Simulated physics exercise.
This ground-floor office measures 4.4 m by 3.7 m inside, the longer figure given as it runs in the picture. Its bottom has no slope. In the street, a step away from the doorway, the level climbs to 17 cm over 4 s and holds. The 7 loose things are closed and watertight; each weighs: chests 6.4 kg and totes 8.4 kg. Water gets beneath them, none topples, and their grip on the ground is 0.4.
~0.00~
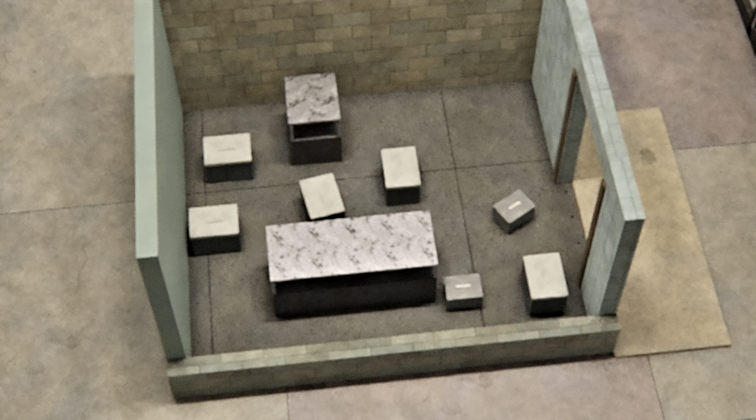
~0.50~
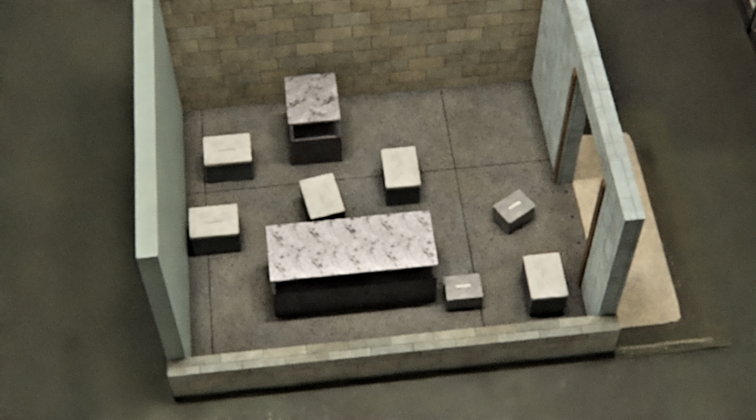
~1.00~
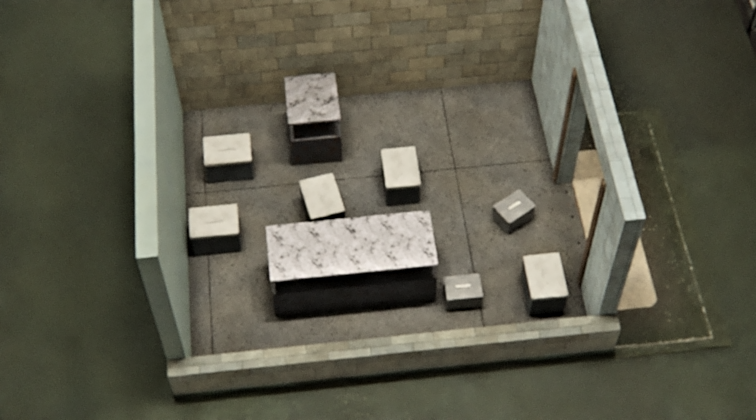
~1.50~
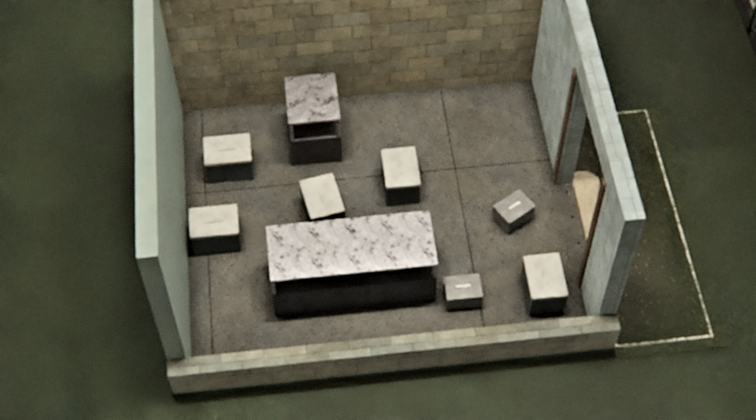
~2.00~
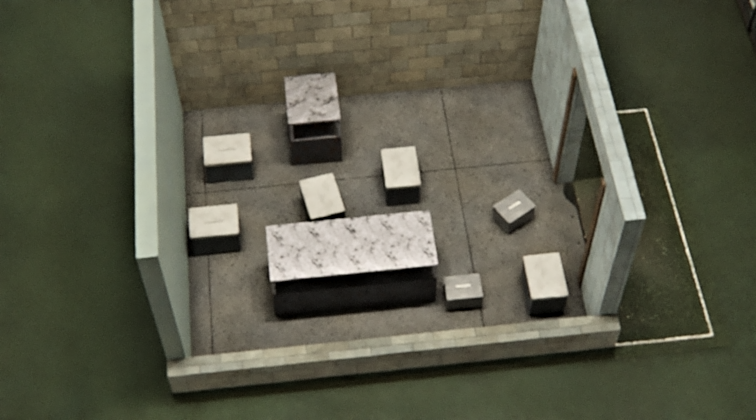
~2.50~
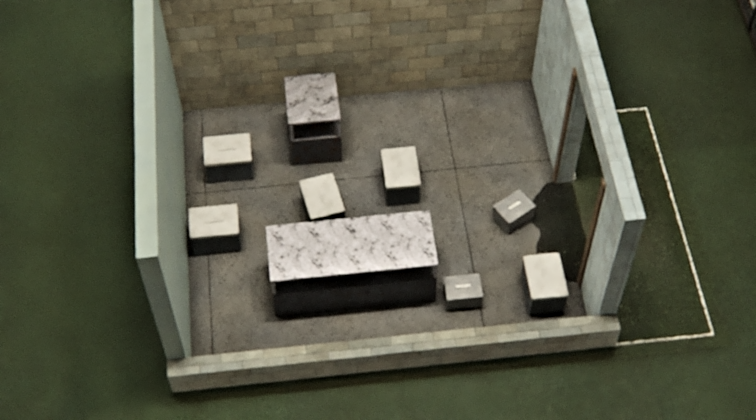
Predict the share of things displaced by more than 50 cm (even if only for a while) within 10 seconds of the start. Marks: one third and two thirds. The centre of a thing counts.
Share: Two thirds or more.
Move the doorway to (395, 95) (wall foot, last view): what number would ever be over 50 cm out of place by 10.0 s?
In that case 5 of them.
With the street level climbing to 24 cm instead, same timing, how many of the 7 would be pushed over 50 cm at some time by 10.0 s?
Then 7.
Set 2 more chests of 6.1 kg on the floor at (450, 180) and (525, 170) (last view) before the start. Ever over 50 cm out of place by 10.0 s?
In that order: More, less.
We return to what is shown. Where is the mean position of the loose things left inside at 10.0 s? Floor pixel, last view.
Near (311, 204).
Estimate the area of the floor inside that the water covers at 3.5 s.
About 1.5 m2.
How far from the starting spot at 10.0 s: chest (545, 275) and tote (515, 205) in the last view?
In turn: 80 cm, 200 cm.
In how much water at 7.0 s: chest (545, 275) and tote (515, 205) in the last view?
Roughly 5 and 5 cm.
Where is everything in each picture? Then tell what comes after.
In the first picture, a chest at (401, 167) rests on the ground; a chest at (546, 275) rests on the ground; 0.0 m2 under water; 0 of 7 have shifted.
In the second picture, a chest at (401, 167), on the bottom; a chest at (546, 275) rests on the ground; 0.0 m2 under water; 0 of 7 have shifted.
In the third picture, a chest at (401, 167) rests on the ground; a chest at (546, 275), on the bottom; 0.0 m2 under water; 0 of 7 have shifted.
In the fourth picture, a chest at (401, 167), on the bottom; a chest at (546, 275) rests on the ground; 0.0 m2 under water; 0 of 7 have shifted.
In the fifth picture, a chest at (401, 167), on the bottom; a chest at (546, 275), on the bottom; 0.0 m2 under water; 0 of 7 have shifted.
In the sixth picture, a chest at (401, 167), on the bottom; a chest at (546, 275), on the bottom; water covers 0.3 m2; 0 of 7 have shifted.
After 3.5 s 0 of 7 are over 50 cm from their spots; 0 afloat.
After 4.5 s 1 of 7 are over 50 cm from their spots; 0 afloat.
After 7.0 s 4 of 7 are over 50 cm from their spots; 2 afloat.
After 10.0 s 6 of 7 are over 50 cm from their spots, and 6 have been at some point; 7 afloat.
